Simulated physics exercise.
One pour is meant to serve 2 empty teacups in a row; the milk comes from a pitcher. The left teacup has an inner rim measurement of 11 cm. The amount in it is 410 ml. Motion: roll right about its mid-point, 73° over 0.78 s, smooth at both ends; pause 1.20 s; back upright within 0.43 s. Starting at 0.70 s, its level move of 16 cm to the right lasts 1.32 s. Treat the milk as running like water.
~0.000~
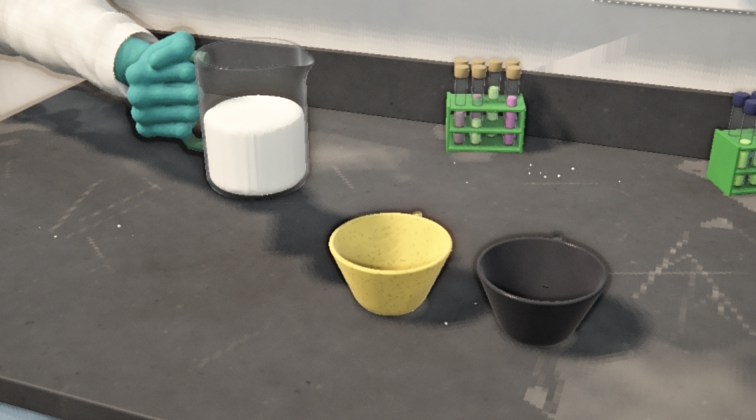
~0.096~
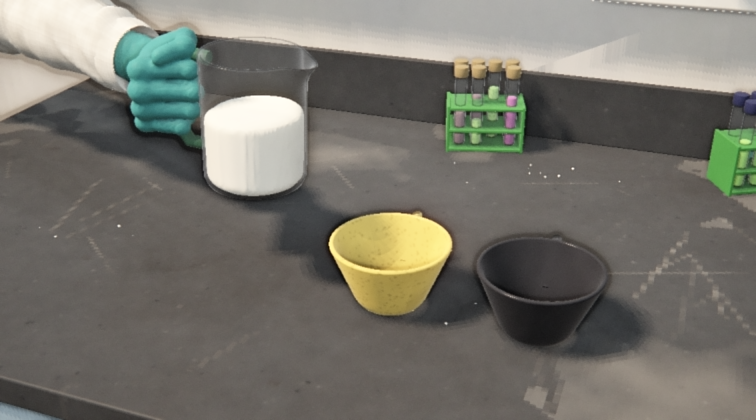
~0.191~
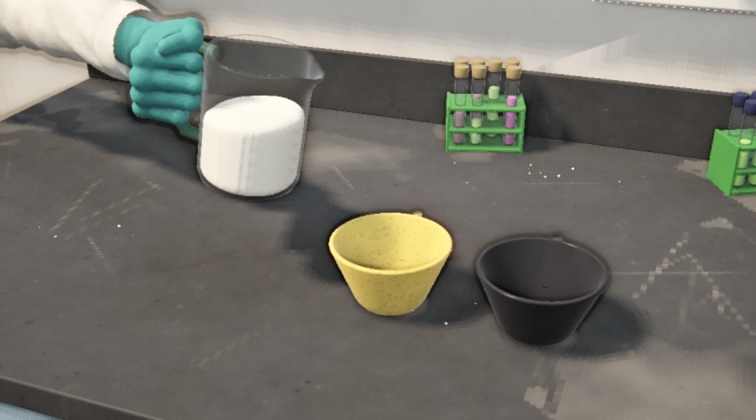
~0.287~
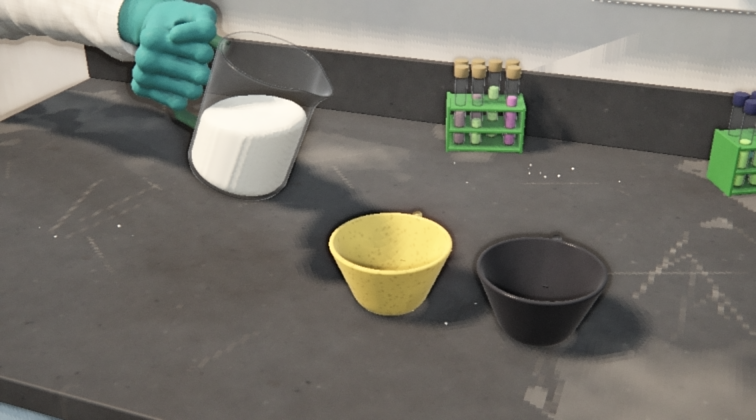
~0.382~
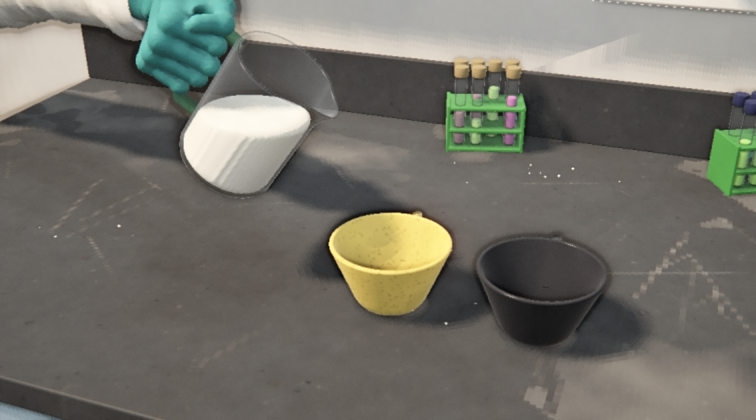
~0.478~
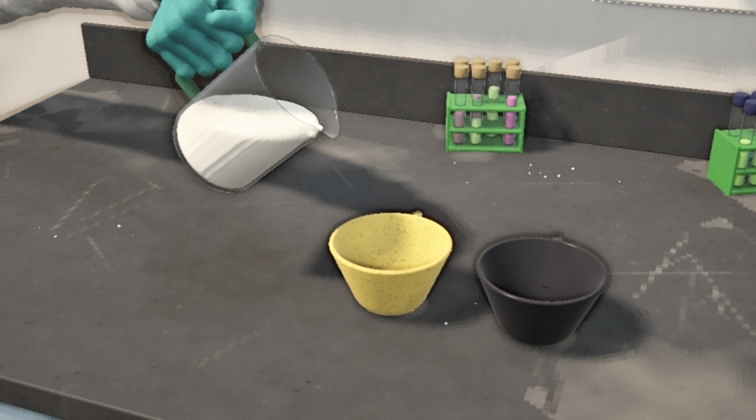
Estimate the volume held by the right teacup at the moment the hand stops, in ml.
Roughly 60 ml.
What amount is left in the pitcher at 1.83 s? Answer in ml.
Liquid remaining: Approx. 150 ml.
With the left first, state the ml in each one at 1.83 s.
Roughly 150 ml in the left vessel and roughly 30 ml in the right.
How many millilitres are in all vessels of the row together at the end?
Roughly 210 ml.
By 1.02 s the tilt is 73° and from the left they hold 85 ml, 0 ml, the pitcher 260 ml, and 5 ml is on the work surface.
By 1.42 s the tilt is 73° and from the left they hold 155 ml, 0 ml, the pitcher 195 ml, and 40 ml is on the work surface.
By 1.83 s the tilt is 73° and from the left they hold 155 ml, 30 ml, the pitcher 155 ml, and 60 ml is on the work surface.
By 2.28 s the tilt is 15° and from the left they hold 155 ml, 60 ml, the pitcher 130 ml, and 70 ml is on the work surface.
At rest from the left they hold 155 ml, 60 ml, the pitcher 130 ml, and 70 ml is on the work surface.
